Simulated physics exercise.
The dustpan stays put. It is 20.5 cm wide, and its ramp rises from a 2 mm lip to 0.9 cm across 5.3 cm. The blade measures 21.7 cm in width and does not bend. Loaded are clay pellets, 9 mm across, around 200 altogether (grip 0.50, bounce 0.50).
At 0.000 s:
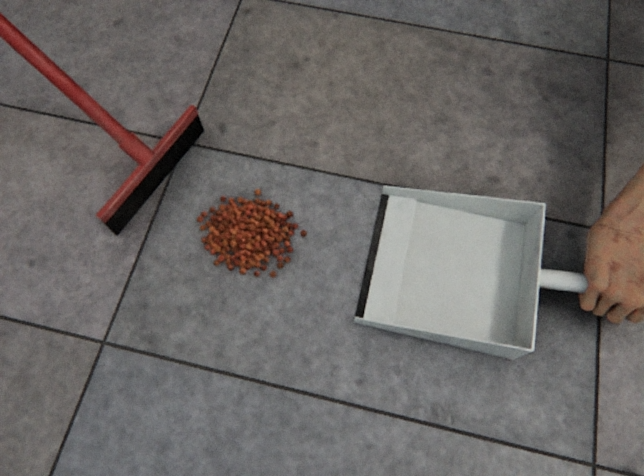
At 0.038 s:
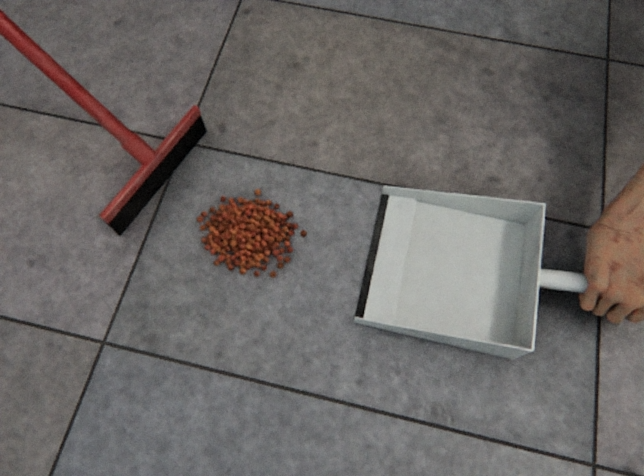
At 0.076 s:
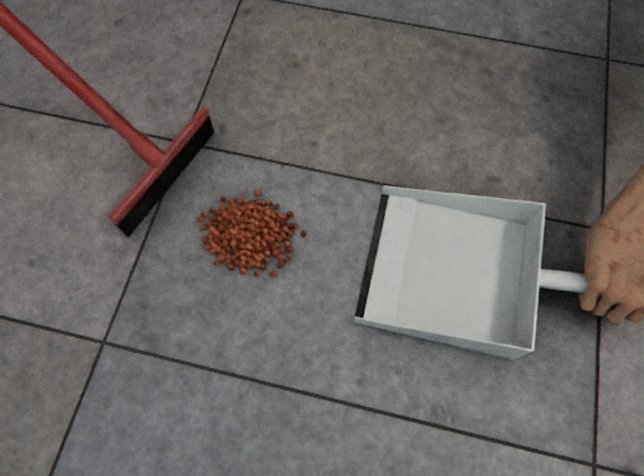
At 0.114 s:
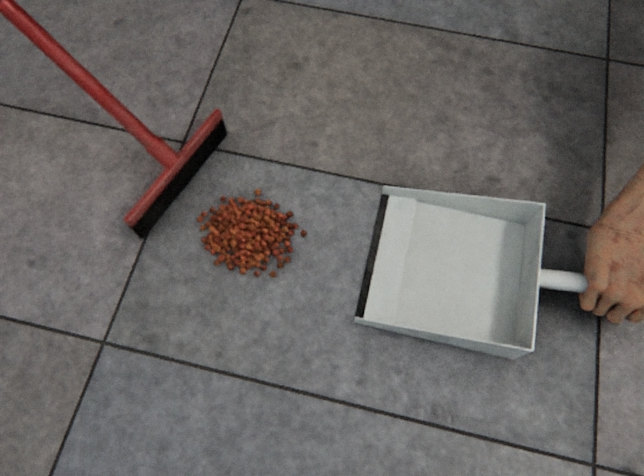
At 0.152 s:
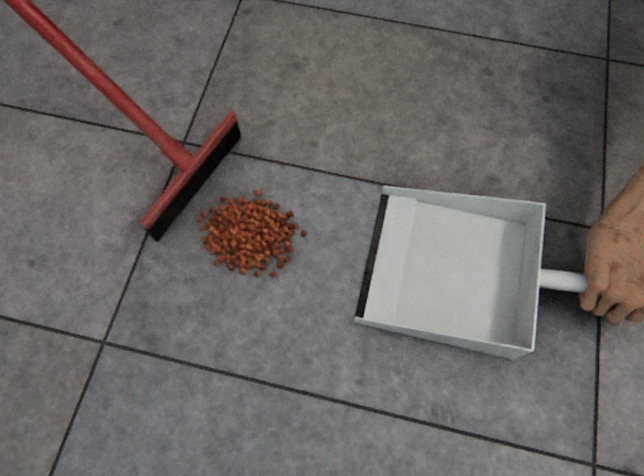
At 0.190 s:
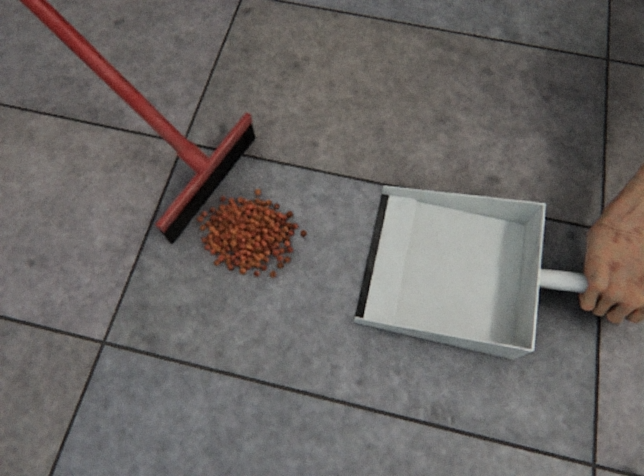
To begin with, a red broom-like tool with a black edge rests left of a small pile of reddish-brown pellets on grey tiles, while a hand holds a pale dustpan at right. The tool then slides rightward, closing the gap to the pellets, which remain in place beside the still pan.
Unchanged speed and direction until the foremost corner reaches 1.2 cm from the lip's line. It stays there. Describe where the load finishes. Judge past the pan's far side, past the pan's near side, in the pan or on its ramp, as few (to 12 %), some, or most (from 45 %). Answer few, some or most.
Past the pan's far side: Few; past the pan's near side: Few; in the pan or on its ramp: Few.
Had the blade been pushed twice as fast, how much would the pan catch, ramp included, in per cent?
Then near 40 in a hundred.
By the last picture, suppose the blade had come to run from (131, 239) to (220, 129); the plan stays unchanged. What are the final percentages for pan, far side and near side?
Final per cent - pan 20, far 0, near 35.
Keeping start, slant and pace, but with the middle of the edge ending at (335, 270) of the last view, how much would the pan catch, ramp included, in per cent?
Roughly 20 percent.
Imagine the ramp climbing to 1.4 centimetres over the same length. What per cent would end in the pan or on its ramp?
Estimated share: Around 5 in a hundred.
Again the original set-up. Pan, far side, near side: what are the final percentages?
The far side gets 0, the near side 0 and the pan 5.
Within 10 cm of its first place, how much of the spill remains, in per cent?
Some 30 per cent.
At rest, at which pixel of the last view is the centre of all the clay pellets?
About (341, 266).
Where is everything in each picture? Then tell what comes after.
The first picture shows blade from (103, 218) to (194, 112), moved 0.0 cm, 0 of the pieces shifted so far; middle of the pieces at (247, 233); pan at (457, 274).
The second picture shows blade from (106, 219) to (197, 112), moved 0.4 cm, 0 of the pieces shifted so far; middle of the pieces at (247, 233).
The third picture shows blade from (115, 220) to (205, 114), moved 1.8 cm, 0 of the pieces shifted so far; middle of the pieces at (247, 233).
The fourth picture shows blade from (130, 222) to (219, 116), moved 3.9 cm, 0 of the pieces shifted so far; middle of the pieces at (247, 233).
The fifth picture shows blade from (146, 225) to (233, 118), moved 6.2 cm, 0 of the pieces shifted so far; middle of the pieces at (247, 233).
The sixth picture shows blade from (162, 227) to (248, 120), moved 8.5 cm, 0 of the pieces shifted so far; middle of the pieces at (247, 233); pan at (457, 274). The blade's pace is about 0.61 m/s, heading 4 degrees away from the viewer's side.
After 0.37 s, middle of the blade 15 cm from the lip; 0 % over the lip, far side 0 %, near side 0 %.
After 0.49 s, middle of the blade 7 cm from the lip; 0 % over the lip, far side 0 %, near side 0 %.
After 0.73 s, middle of the blade 5 cm from the lip; 5 % over the lip, far side 0 %, near side 0 %.
At rest (1.0 s), far side 0 %, near side 0 %, pan 5 %, in front of the lip or behind the blade 95 %.
